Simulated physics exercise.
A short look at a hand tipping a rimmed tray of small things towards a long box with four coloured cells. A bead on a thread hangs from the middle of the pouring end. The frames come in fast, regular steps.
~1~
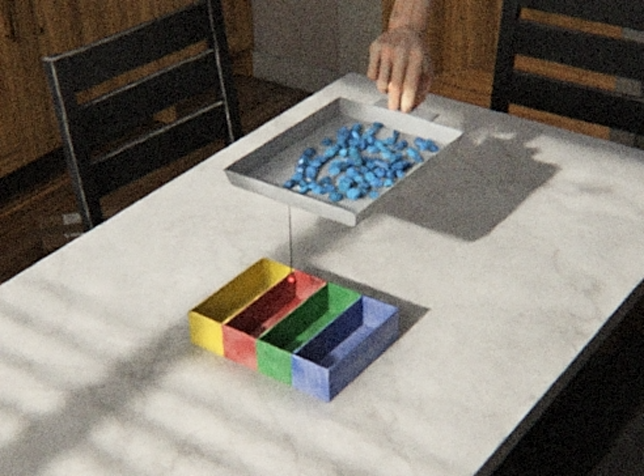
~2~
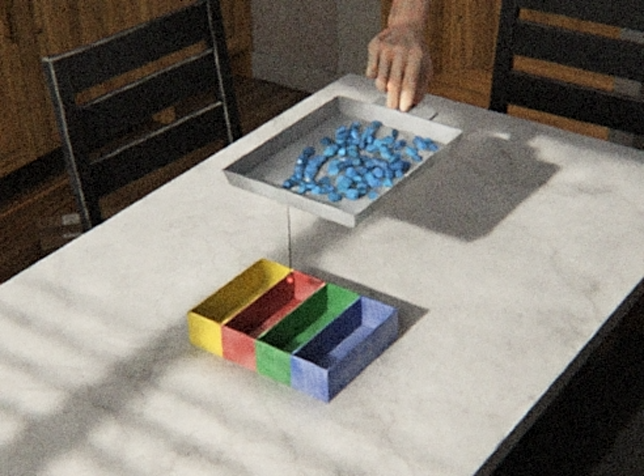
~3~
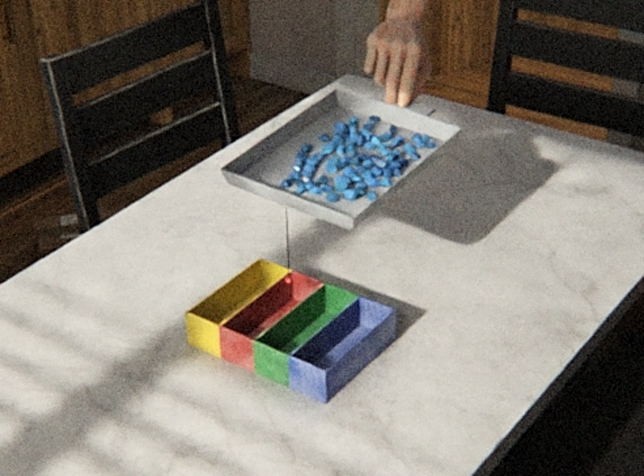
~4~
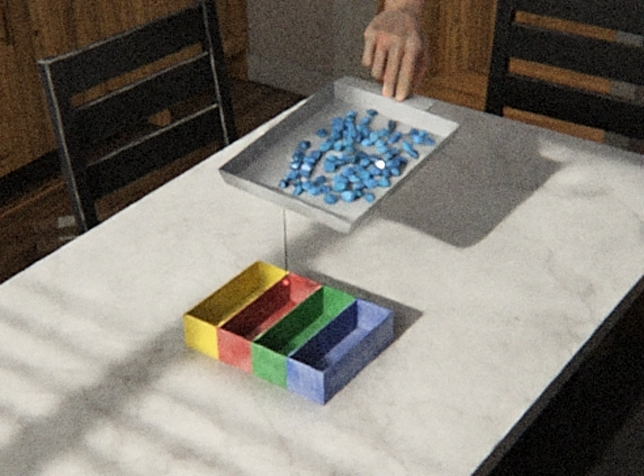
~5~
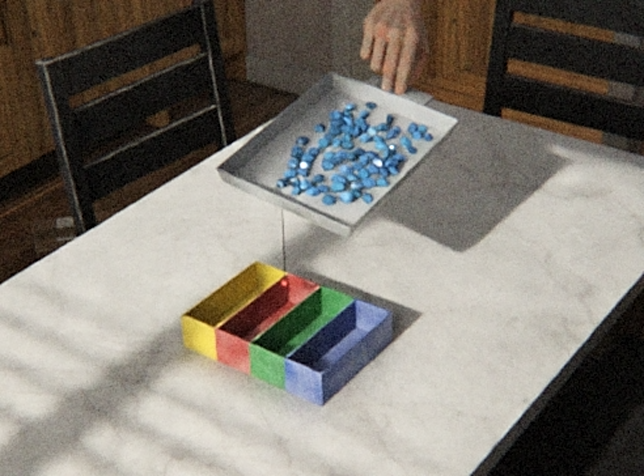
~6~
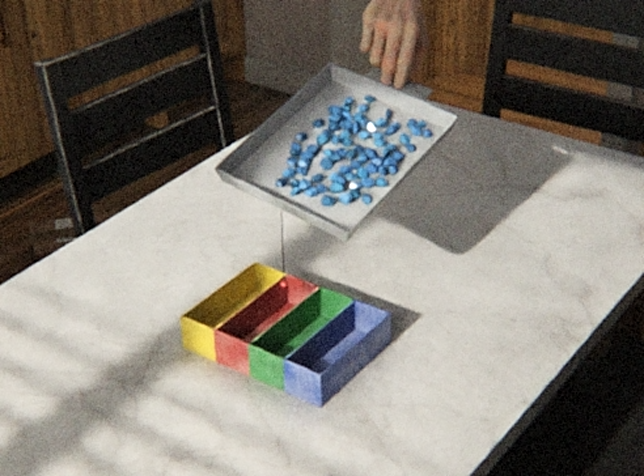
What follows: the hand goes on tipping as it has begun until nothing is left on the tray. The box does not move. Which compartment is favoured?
The blue cell gets the most.
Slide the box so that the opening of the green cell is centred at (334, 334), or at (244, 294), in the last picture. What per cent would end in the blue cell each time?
The first gives 10 %, the second 0 %.
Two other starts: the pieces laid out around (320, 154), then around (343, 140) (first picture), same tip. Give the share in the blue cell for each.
First some 50, then 60 per cent.
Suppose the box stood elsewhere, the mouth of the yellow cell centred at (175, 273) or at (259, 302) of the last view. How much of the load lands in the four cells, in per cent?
About 0 and 100 per cent.
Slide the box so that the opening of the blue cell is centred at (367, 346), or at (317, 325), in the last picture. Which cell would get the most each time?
The first try: Green. The second: The blue cell.
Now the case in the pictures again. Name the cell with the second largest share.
In second place: Green.
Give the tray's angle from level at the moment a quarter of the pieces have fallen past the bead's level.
At about 80°.
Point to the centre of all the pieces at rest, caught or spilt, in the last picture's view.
Roughly at (343, 351).
Soon after the last picture, tray tipped steeply; nearly all on the tray; a stray few falling or outside the box.
A little later, tray tipped right over; a small part on the tray; about half in the blue cell; about a quarter in the green cell; a small part falling or outside the box.
Later still, tray tipped past a quarter turn; about two thirds in the blue cell; about a quarter in the green cell; a small part falling or outside the box.
At rest, tray tipped past a quarter turn; about two thirds in the blue cell; about a quarter in the green cell; none in the red cell; none in the yellow cell; a small part outside the box.
